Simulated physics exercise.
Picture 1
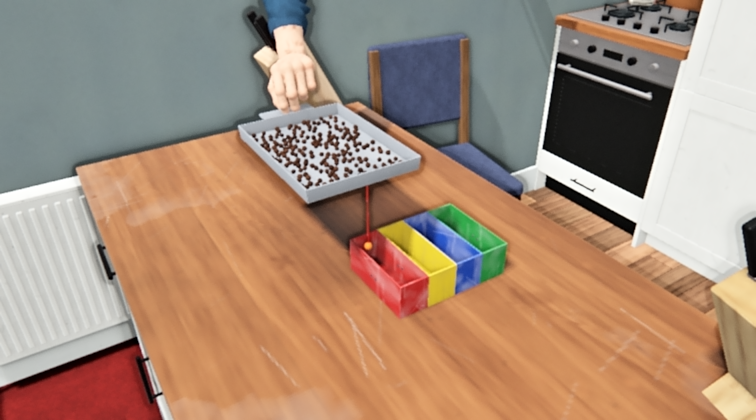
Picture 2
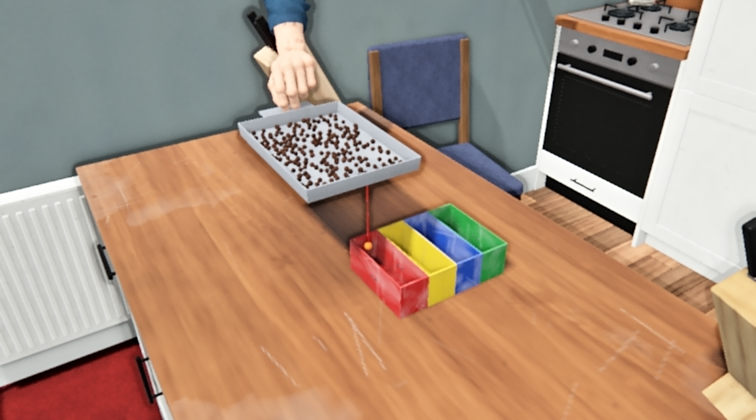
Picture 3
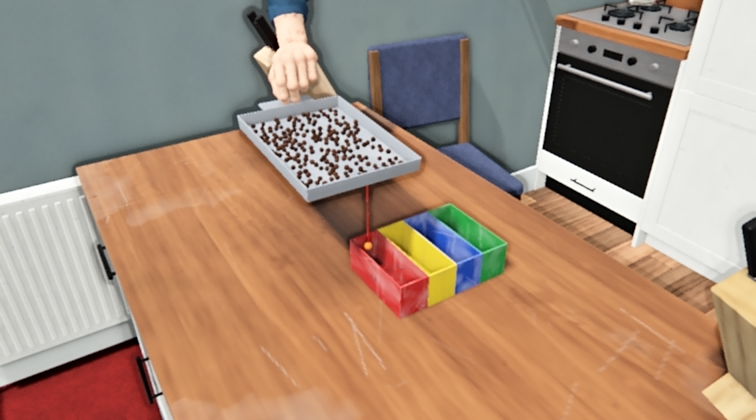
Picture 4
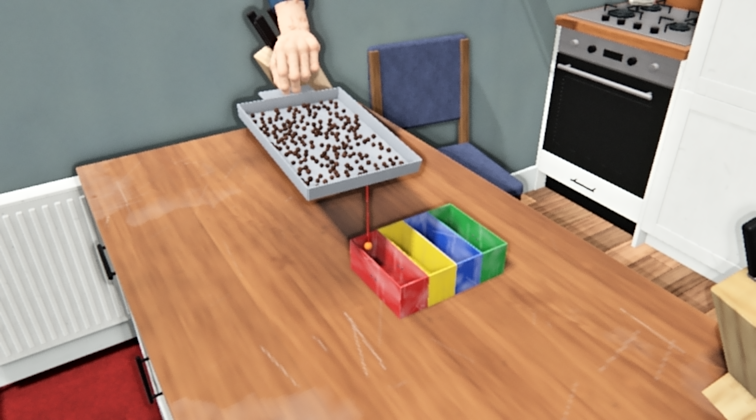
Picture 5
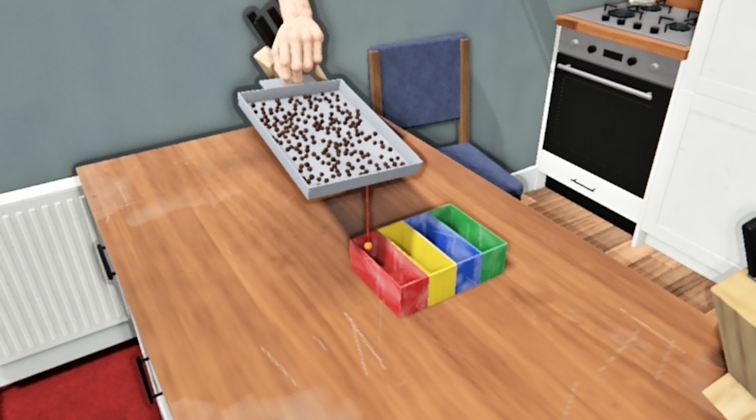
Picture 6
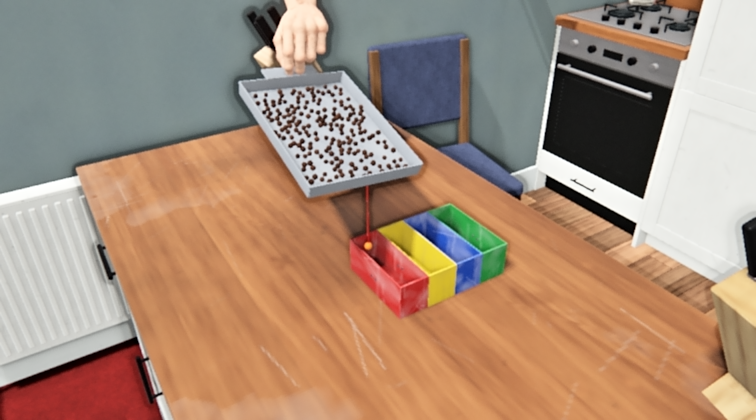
A hand held a grey tray of small brown berries above red, yellow, blue and green compartments on a wooden table, then slowly raised the back end, tilting the tray toward its front edge.
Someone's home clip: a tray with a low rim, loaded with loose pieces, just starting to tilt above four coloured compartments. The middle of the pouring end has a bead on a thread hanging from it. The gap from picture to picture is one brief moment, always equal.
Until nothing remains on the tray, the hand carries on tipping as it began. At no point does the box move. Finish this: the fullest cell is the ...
... Yellow one.
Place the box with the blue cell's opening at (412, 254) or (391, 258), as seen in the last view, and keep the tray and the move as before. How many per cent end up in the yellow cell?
About 20 per cent, then about 10 per cent.
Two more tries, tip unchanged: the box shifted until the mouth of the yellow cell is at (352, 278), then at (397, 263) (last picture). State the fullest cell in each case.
The first try: The green one. The second: The cell in blue.
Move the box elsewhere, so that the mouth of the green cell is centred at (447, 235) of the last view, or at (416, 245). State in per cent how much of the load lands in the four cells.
Some 100 and then some 90 per cent.
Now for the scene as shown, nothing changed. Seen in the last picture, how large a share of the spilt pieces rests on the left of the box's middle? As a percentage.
It comes to 80 per cent or so.
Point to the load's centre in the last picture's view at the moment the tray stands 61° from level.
Around (391, 165).
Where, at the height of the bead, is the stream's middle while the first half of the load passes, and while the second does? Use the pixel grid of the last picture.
Close to (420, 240), then close to (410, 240).
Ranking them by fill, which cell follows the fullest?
The red cell.
Just after the last frame, tray tipped steeply; almost all on the tray; just a few in the yellow cell; about a tenth falling or outside the box.
A moment on, tray tipped right over; the larger part on the tray; about a tenth in the yellow cell; about a tenth in the blue cell; just a few in the red cell; just a few in the green cell; just a few falling or outside the box.
Further on, tray tipped past a quarter turn; roughly two thirds in the yellow cell; roughly a quarter in the red cell; about a tenth in the blue cell; just a few in the green cell; about a tenth falling or outside the box.
When it is over, tray tipped past a quarter turn; roughly two thirds in the yellow cell; roughly a quarter in the red cell; about a tenth in the blue cell; just a few in the green cell; about a tenth outside the box.
